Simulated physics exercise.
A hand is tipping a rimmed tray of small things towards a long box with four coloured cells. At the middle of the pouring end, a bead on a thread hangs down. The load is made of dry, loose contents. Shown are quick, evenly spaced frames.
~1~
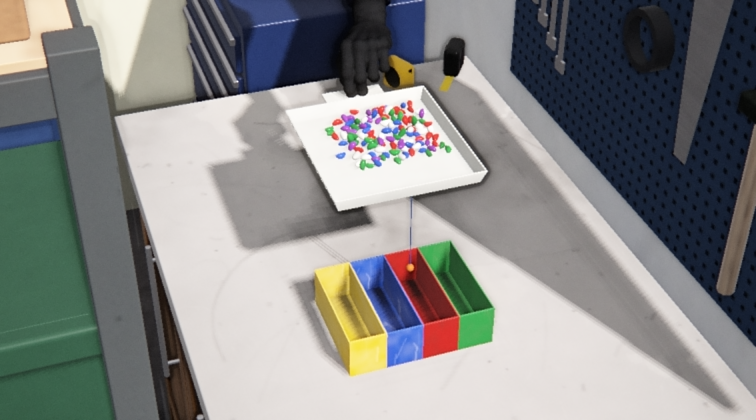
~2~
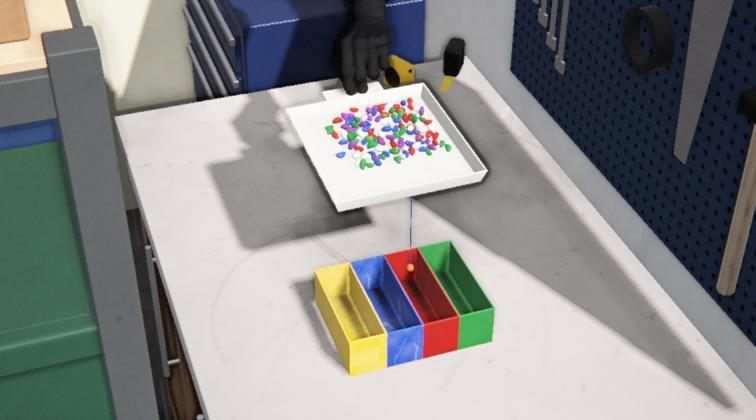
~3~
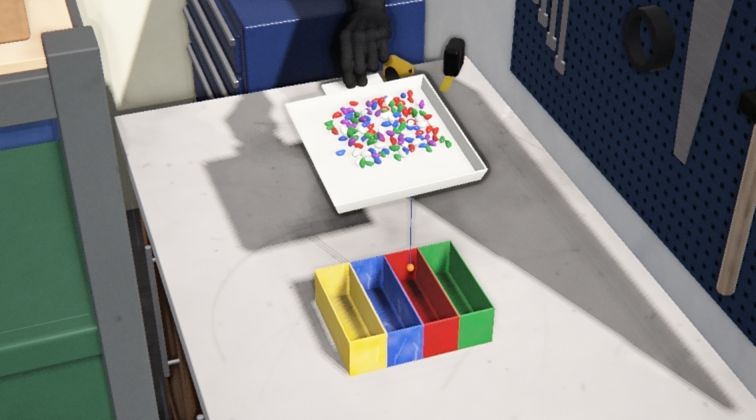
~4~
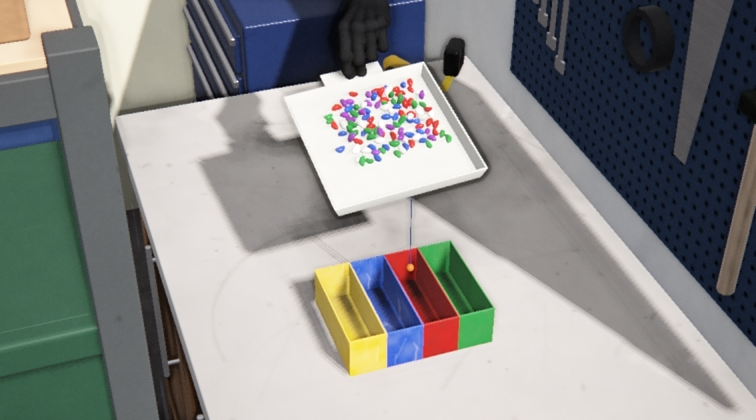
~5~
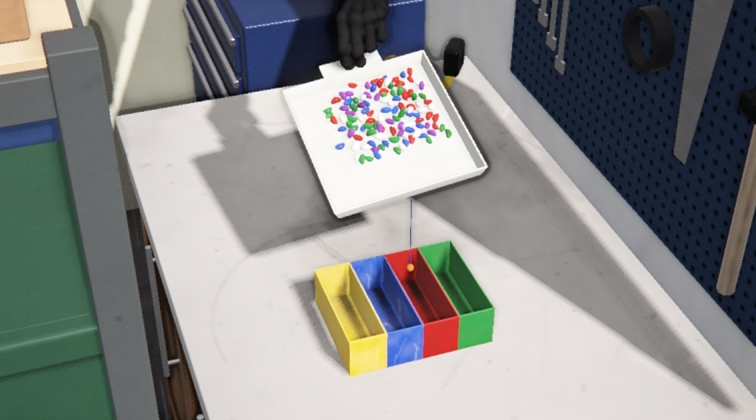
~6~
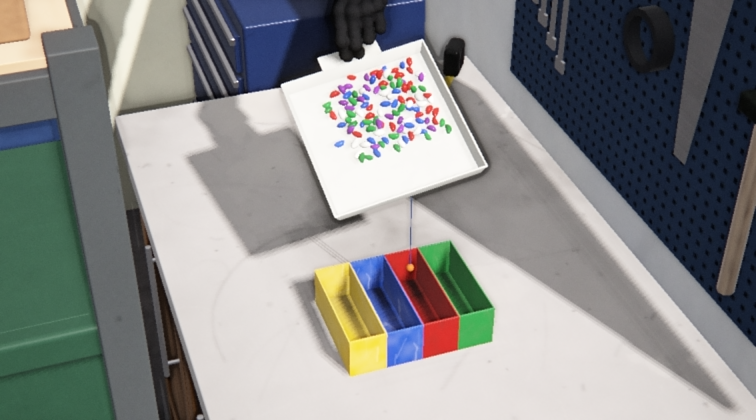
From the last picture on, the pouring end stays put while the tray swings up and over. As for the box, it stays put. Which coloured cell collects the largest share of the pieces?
Yellow.
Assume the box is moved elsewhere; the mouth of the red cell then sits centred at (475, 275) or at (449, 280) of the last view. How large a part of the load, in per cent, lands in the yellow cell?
It works out to 0 percent and then 30 percent.
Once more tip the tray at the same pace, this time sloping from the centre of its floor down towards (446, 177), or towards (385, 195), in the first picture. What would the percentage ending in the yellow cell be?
0 % and 40 %, roughly.
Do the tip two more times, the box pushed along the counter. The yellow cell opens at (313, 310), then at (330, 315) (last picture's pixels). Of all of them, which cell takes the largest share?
Try 1 - the blue cell; try 2 - the cell in blue.
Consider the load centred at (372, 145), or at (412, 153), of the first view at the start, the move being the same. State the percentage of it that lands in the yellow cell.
About 50 and 70 per cent.
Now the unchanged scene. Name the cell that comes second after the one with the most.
Runner-up: The blue one.
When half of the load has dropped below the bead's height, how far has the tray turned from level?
Angle: Close to 95°.
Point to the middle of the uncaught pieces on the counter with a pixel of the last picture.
Somewhere about (271, 356), I'd say.
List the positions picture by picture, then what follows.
In the first picture, corners of the pouring end (339, 198) and (481, 169), level; middle of the load (387, 131), jelly beans; bead on its thread (410, 268); yellow cell (368, 352); blue cell (405, 343); red cell (441, 334); green cell (476, 326).
In the second picture, corners of the pouring end (339, 199) and (481, 169), level; middle of the load (387, 129).
In the third picture, corners of the pouring end (339, 202) and (481, 168), tipped barely, lowest at the left corner; middle of the load (387, 124).
In the fourth picture, corners of the pouring end (338, 205) and (481, 166), tipped a little, lowest at the left corner; middle of the load (386, 117).
In the fifth picture, corners of the pouring end (338, 209) and (481, 165), tipped clearly, lowest at the left corner; middle of the load (386, 110).
In the sixth picture, corners of the pouring end (338, 212) and (481, 164), tipped clearly, lowest at the left corner; middle of the load (385, 104); yellow cell (368, 352); blue cell (405, 343); red cell (441, 334); green cell (476, 326).
Just after the last frame, tray tipped steeply; the larger part on the tray; roughly a quarter falling or outside the box.
A moment on, tray tipped past a quarter turn; about a tenth on the tray; roughly half in the yellow cell; about a tenth in the blue cell; roughly a third falling or outside the box.
Further on, tray tipped past a quarter turn; roughly two thirds in the yellow cell; roughly a quarter in the blue cell; about a tenth falling or outside the box.
When it is over, tray tipped past a quarter turn; roughly two thirds in the yellow cell; roughly a quarter in the blue cell; not one in the red cell; not one in the green cell; about a tenth outside the box.
